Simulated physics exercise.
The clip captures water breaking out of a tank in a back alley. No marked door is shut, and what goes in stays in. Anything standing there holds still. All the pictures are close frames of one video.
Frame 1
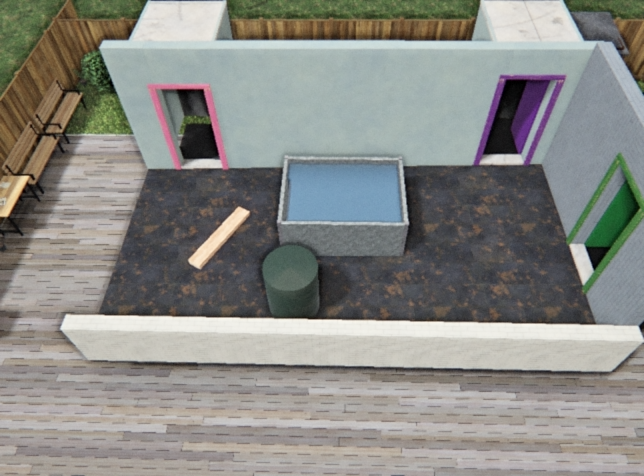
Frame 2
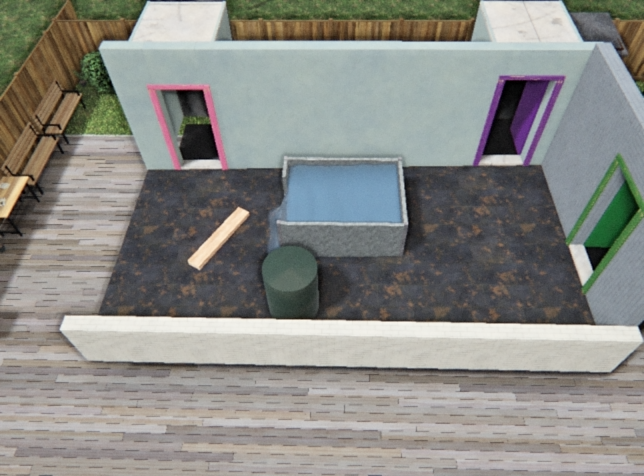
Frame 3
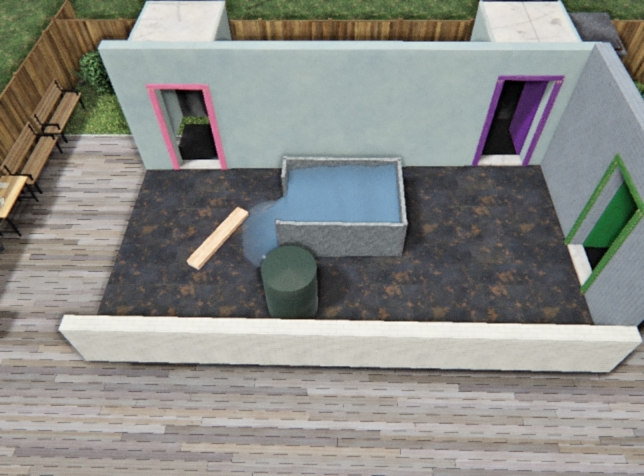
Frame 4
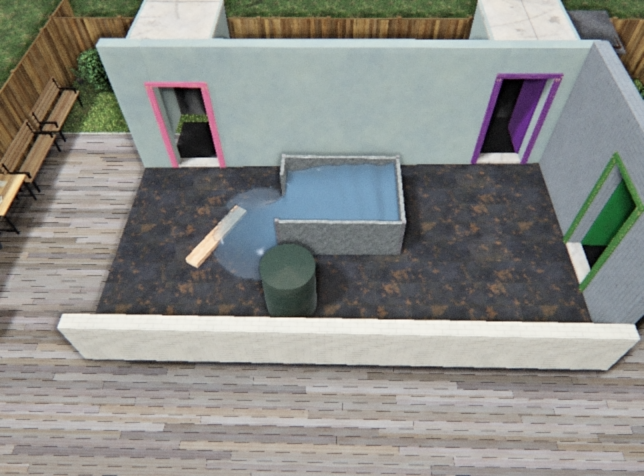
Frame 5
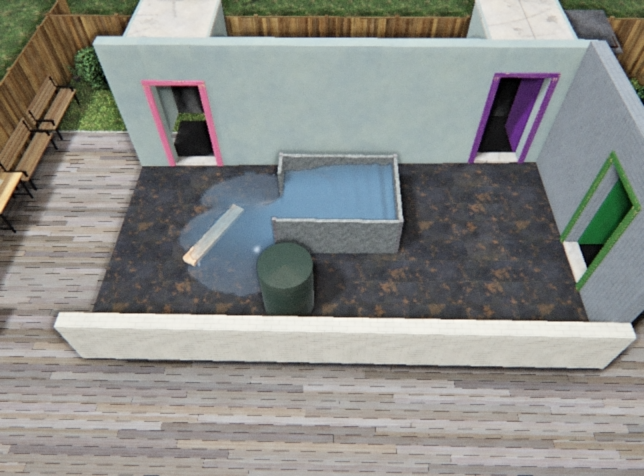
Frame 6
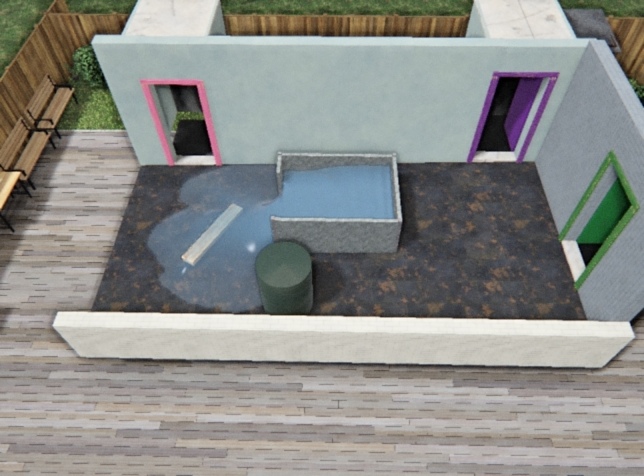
The clip opens on a stone-sided tank of still water in a walled yard, with a wooden plank and a dark green cylinder nearby. Water breaks out through the tank's left side, spreads left across the dark floor, surrounds the plank, and widens into a broad, shallow pool.
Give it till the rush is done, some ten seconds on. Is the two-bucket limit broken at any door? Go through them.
Going through them: The purple door keeps to it, the pink door breaks it, the green door keeps to it.
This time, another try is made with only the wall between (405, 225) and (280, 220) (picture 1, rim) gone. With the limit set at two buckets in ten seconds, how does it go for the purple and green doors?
Well, the purple door crosses the threshold, and the green door crosses the threshold.
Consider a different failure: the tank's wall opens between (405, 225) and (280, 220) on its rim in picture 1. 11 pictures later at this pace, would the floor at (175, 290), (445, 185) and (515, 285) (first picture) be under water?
In the order given: Swamped, untouched and swamped.
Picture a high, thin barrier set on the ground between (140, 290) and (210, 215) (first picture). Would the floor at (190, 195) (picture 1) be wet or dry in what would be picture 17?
There: Flooded.
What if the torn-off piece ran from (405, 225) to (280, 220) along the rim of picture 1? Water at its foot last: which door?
The pink one is last.
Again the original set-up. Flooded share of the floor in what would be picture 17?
Estimate: Near 35 %.
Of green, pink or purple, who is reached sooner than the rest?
The pink door.
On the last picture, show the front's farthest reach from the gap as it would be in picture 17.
My estimate: Roughly (96, 337).
A moment on, water covers 40 % of the floor; the purple door not reached, the pink door under two buckets in, the green door not reached.
Next, water covers 35 % of the floor; the purple door not reached, the pink door over two buckets in, the green door not reached.
Then, water covers 40 % of the floor; the purple door not reached, the pink door over two buckets in, the green door not reached.
Later, water covers 35 % of the floor; the purple door not reached, the pink door far over two buckets in, the green door not reached.
In the end, water covers 30 % of the floor; the purple door not reached, the pink door far over two buckets in, the green door not reached.
